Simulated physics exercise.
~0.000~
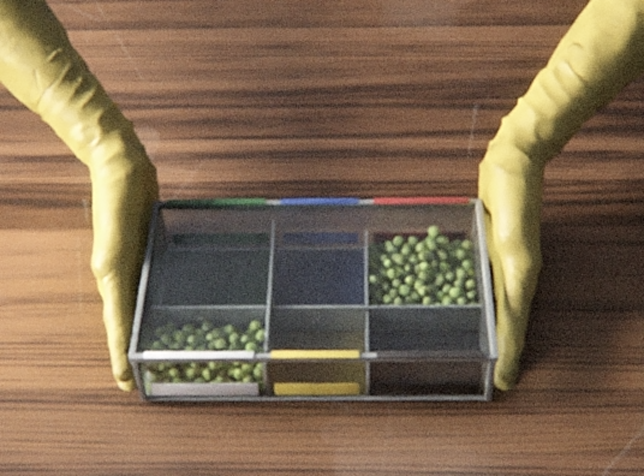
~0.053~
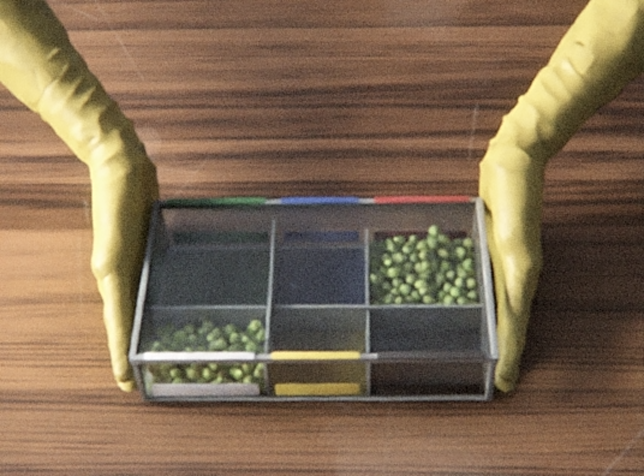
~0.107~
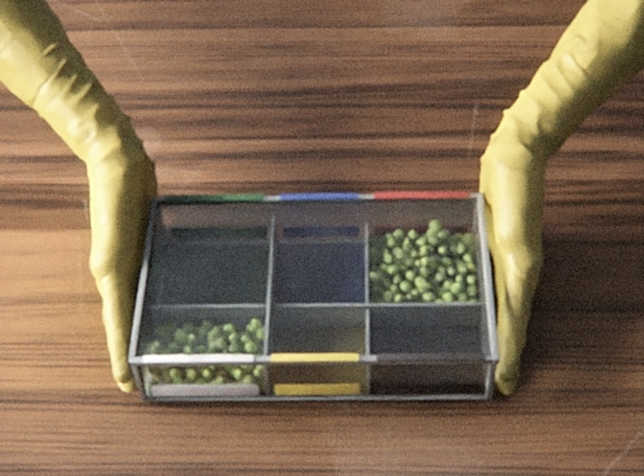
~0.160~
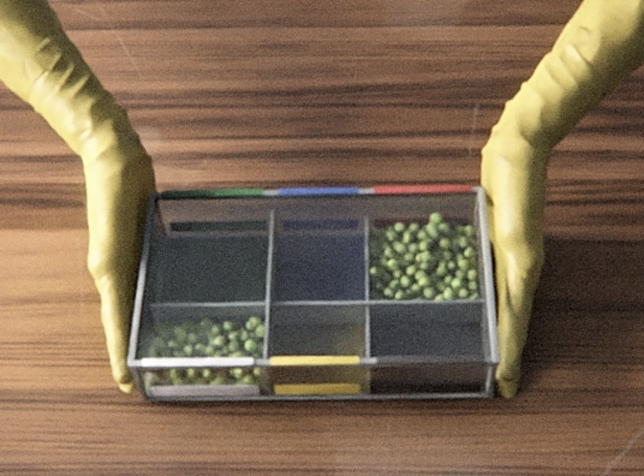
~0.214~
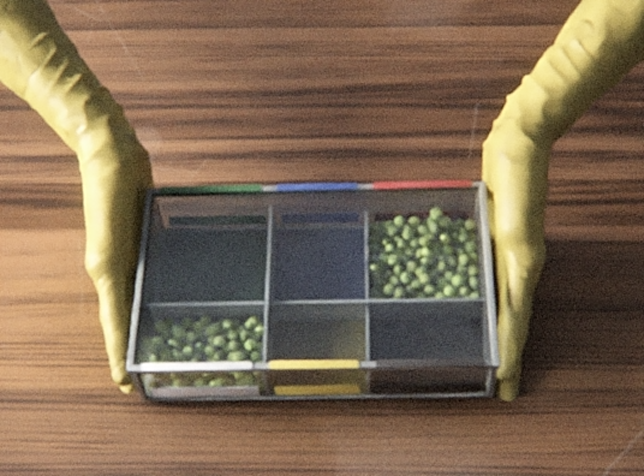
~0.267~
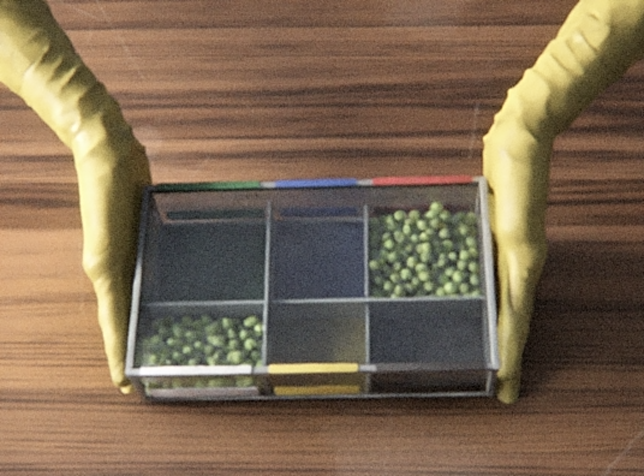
On a striped wooden surface, two yellow-gloved hands held a clear, divided box with green peas in the back right and front left compartments, then gradually tilted it slightly while the peas barely shifted.
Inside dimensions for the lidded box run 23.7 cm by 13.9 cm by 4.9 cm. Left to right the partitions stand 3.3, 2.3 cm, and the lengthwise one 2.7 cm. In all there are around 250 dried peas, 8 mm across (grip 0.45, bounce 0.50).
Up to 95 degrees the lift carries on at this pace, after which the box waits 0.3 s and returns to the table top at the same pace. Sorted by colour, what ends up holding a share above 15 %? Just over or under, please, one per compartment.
Red compartment: Under, blue compartment: Under, green compartment: Under, yellow compartment: Over, white compartment: Over, black compartment: Over.
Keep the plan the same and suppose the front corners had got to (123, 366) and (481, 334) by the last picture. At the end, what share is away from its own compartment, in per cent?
Roughly 60 per cent.
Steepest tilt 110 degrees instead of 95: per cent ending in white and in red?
In per cent, white gets 35 and red gets 0.
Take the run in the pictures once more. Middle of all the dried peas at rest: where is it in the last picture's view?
Around (336, 370).
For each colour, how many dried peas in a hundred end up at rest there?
Per cent by compartment - red 5, blue 0, green 0, yellow 20, white 35, black 35.
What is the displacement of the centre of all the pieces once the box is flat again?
It shifts some 6.0 cm.
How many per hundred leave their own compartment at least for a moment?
I'd put it at some 60 percent of the pieces.
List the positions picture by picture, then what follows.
The first picture shows box tilt 0 degrees, front corners at (136, 356) and (492, 355); red 65 %, white 35 %.
The second picture shows box tilt 1 degrees, front corners at (136, 357) and (492, 355).
The third picture shows box tilt 3 degrees, front corners at (135, 359) and (492, 357), lowest corner left front.
The fourth picture shows box tilt 7 degrees, front corners at (135, 362) and (493, 359), lowest corner left front.
The fifth picture shows box tilt 10 degrees, front corners at (134, 367) and (493, 362), lowest corner left front.
The sixth picture shows box tilt 14 degrees, front corners at (133, 370) and (493, 365), lowest corner left front; red 65 %, white 35 %. The box's pace is about 65 degrees a second.
After 1.69 s, tilt 95 degrees; red 25 %, yellow 15 %, white 35 %, black 30 %.
Then, at 2.64 s, tilt 48 degrees; red 5 %, yellow 20 %, white 35 %, black 35 %.
After 3.58 s, tilt 0 degrees; red 5 %, yellow 20 %, white 35 %, black 35 %.
In the end, at 4.2 s, red 5 %, blue 0 %, green 0 %, yellow 20 %, white 35 %, black 35 %.
